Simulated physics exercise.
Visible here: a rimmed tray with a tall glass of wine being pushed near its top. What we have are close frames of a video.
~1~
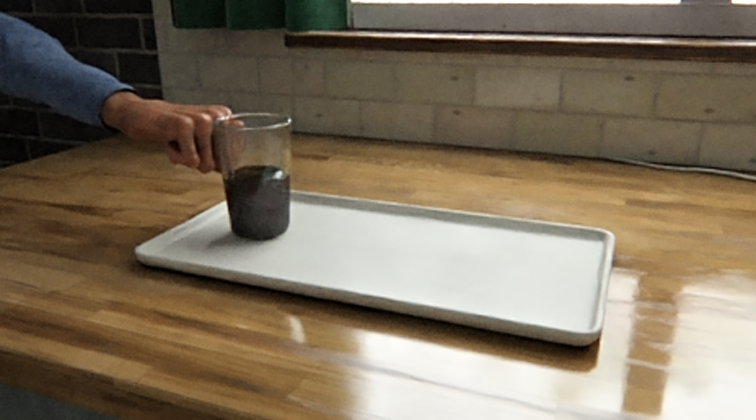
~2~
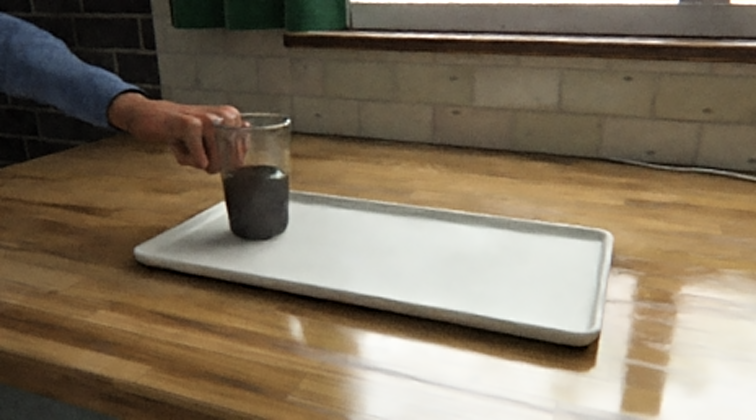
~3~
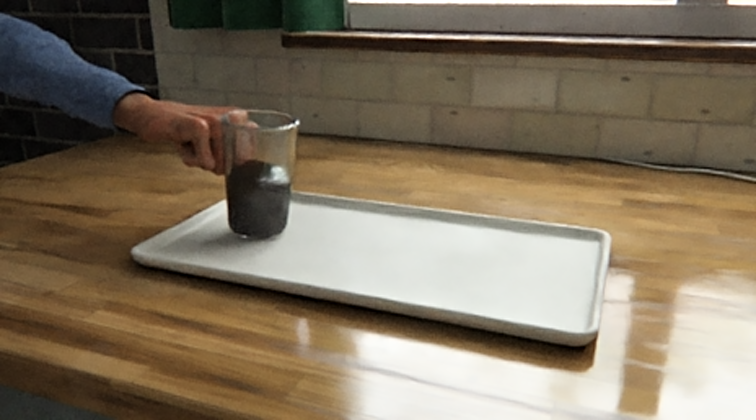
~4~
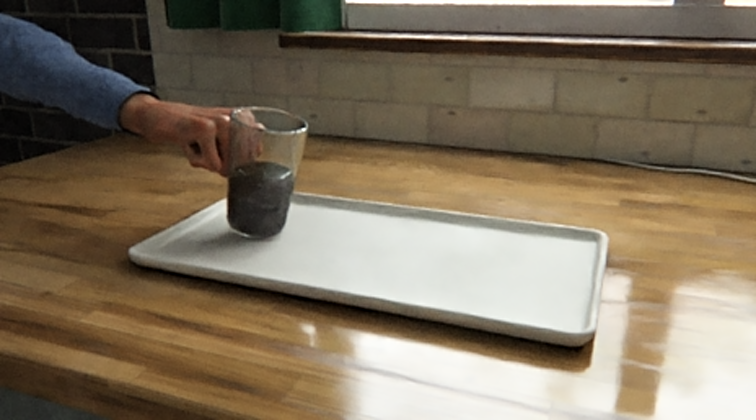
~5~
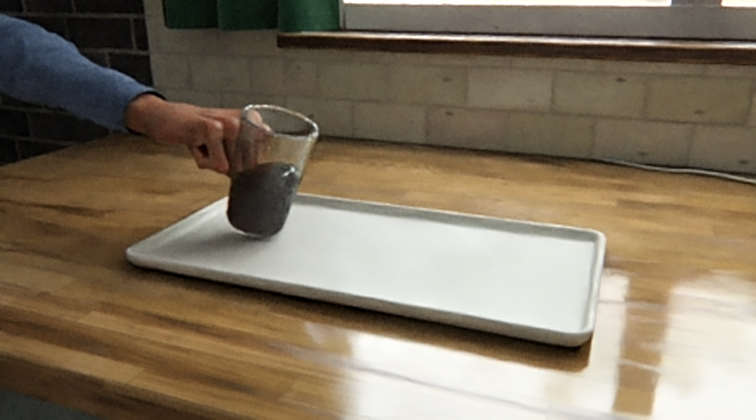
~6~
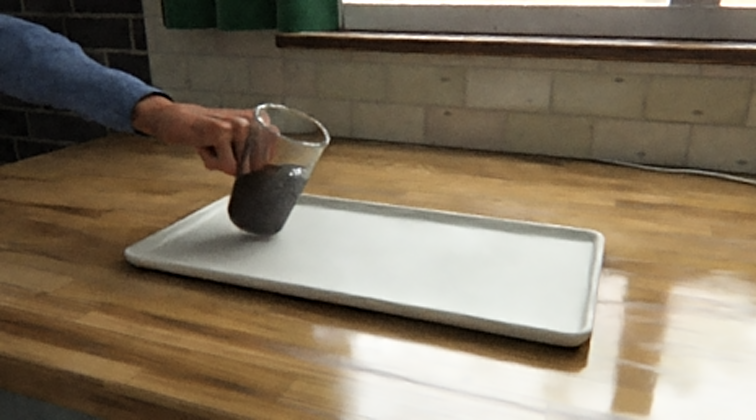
Hand pushing a glass of dark liquid near its top, the glass starting upright, then leaning rightward on a white rimmed tray.
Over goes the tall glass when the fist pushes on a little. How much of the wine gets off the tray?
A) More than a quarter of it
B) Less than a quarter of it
More than a quarter of it.
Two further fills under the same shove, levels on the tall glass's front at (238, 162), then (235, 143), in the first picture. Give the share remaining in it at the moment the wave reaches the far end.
55 % and 50 %.
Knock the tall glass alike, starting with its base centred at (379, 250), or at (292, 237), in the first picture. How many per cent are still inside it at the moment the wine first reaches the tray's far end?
Roughly 90 percent in the first spot and 50 percent in the second.
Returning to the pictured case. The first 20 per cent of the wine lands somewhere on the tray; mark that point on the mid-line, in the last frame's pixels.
(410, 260).
A moment on, the tall glass is falling and 100 per cent is in the glass, 0 on the tray and 0 above or beyond its rim.
Next, the tall glass lies on its side and 94 per cent is in the glass, 1 on the tray and 5 above or beyond its rim.
Then the tall glass lies on its side and 50 per cent is in the glass, 44 on the tray and 6 above or beyond its rim.
Later the tall glass lies on its side and 24 per cent is in the glass, 46 on the tray and 30 above or beyond its rim.
Finally, 61 per cent is held by tray and glass, 39 is off the tray.
